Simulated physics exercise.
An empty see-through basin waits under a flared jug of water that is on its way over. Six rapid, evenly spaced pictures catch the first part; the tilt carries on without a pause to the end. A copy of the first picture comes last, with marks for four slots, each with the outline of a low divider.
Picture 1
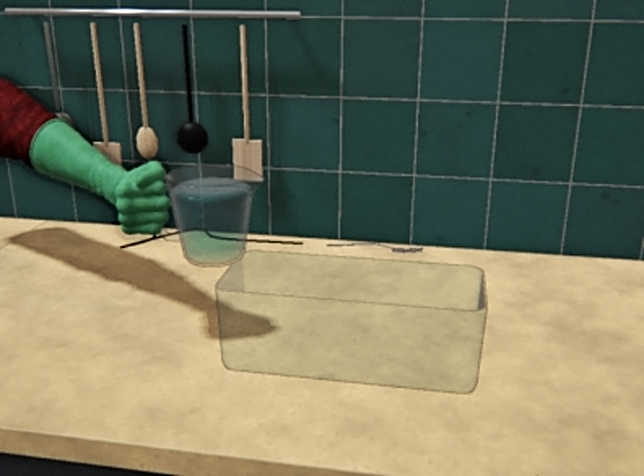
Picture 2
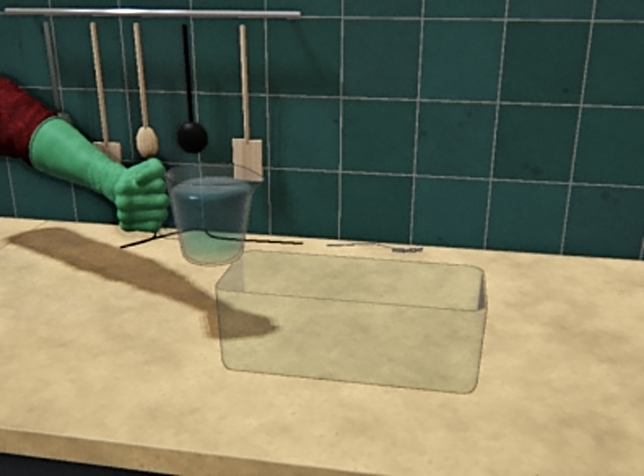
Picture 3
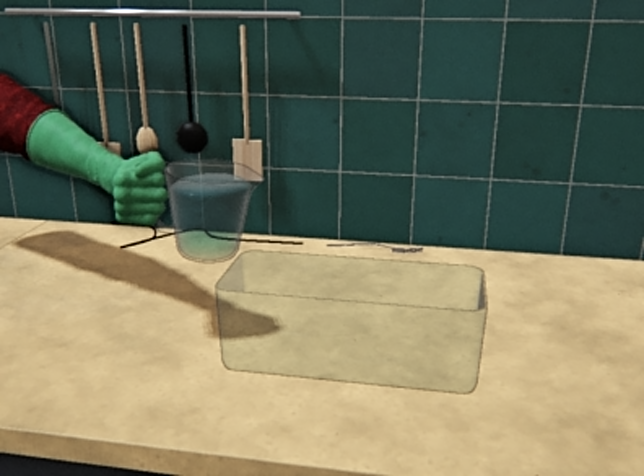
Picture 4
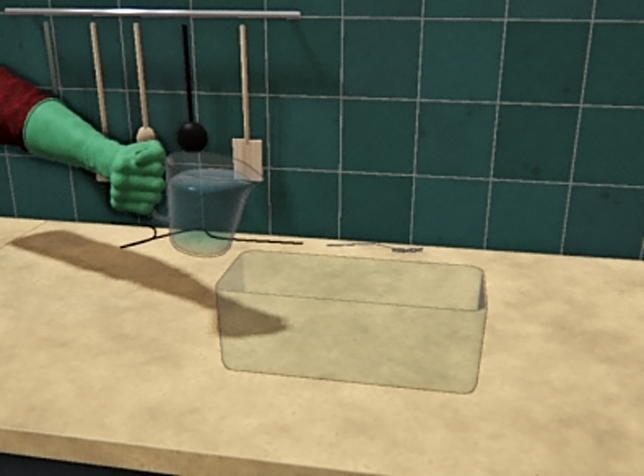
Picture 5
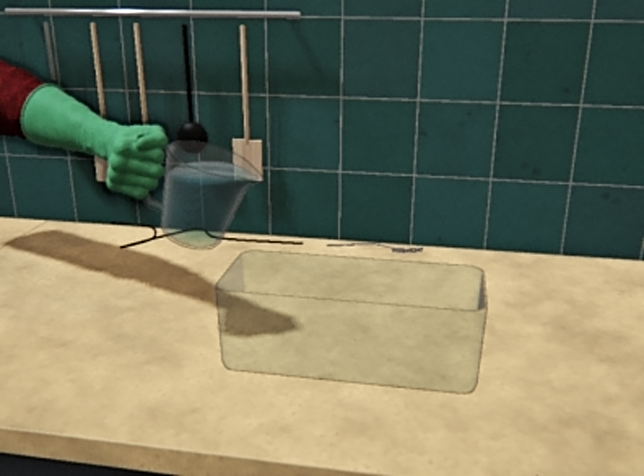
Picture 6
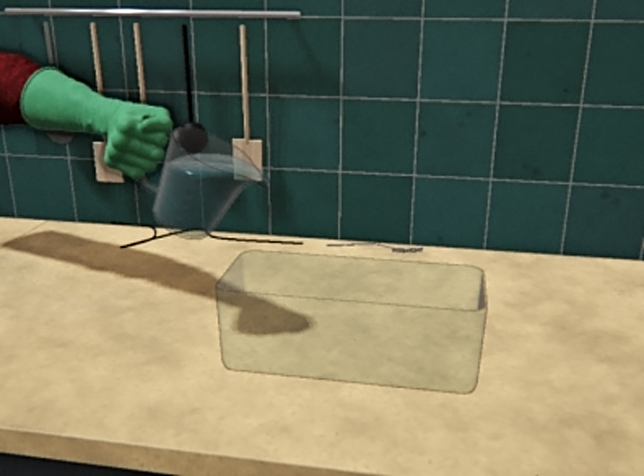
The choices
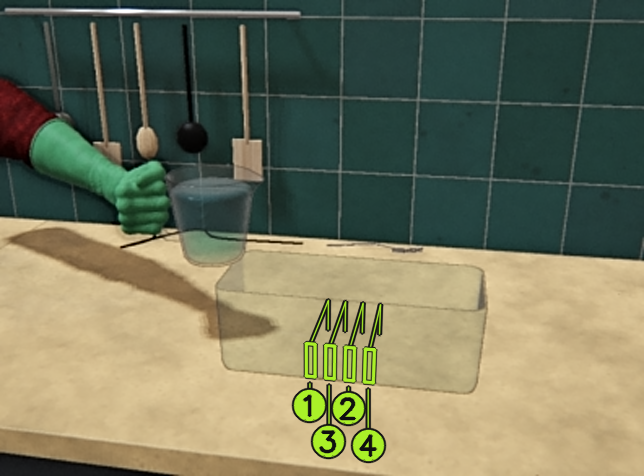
The video shows a green-gloved hand holding a clear, flared jug of bluish water above a worktop beside an empty see-through basin, first keeping it upright, then lifting it slightly and gradually tilting it to the right.
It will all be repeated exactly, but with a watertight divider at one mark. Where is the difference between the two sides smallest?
It is 3.
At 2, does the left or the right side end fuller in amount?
The left side.
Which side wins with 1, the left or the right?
More ends on the right.
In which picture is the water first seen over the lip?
In picture 6.
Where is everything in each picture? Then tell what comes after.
Upright, lip at (263, 180); basin from (223, 365) to (477, 391); nothing has left yet.
Upright, lip at (263, 180); nothing has left yet.
Tipped about 5°, lip at (262, 180); nothing has left yet.
Tipped about 10°, lip at (262, 180); nothing has left yet.
Tipped about 18°, lip at (262, 180); nothing has left yet.
Tipped about 27°, lip at (261, 180); water is over the lip, down to (265, 185).
On the marked copy, 1 at (309, 383); 2 at (348, 387); 3 at (329, 385); 4 at (368, 389).
Choosing 1, about 10 % ends left of the wall and 89 % right of it.
Choosing 2, about 92 % ends left of the wall and 4 % right of it; 4 % is lost outside.
Choosing 3, about 54 % ends left of the wall and 44 % right of it.
Choosing 4, about 92 % ends left of the wall and 5 % right of it; 3 % is lost outside.
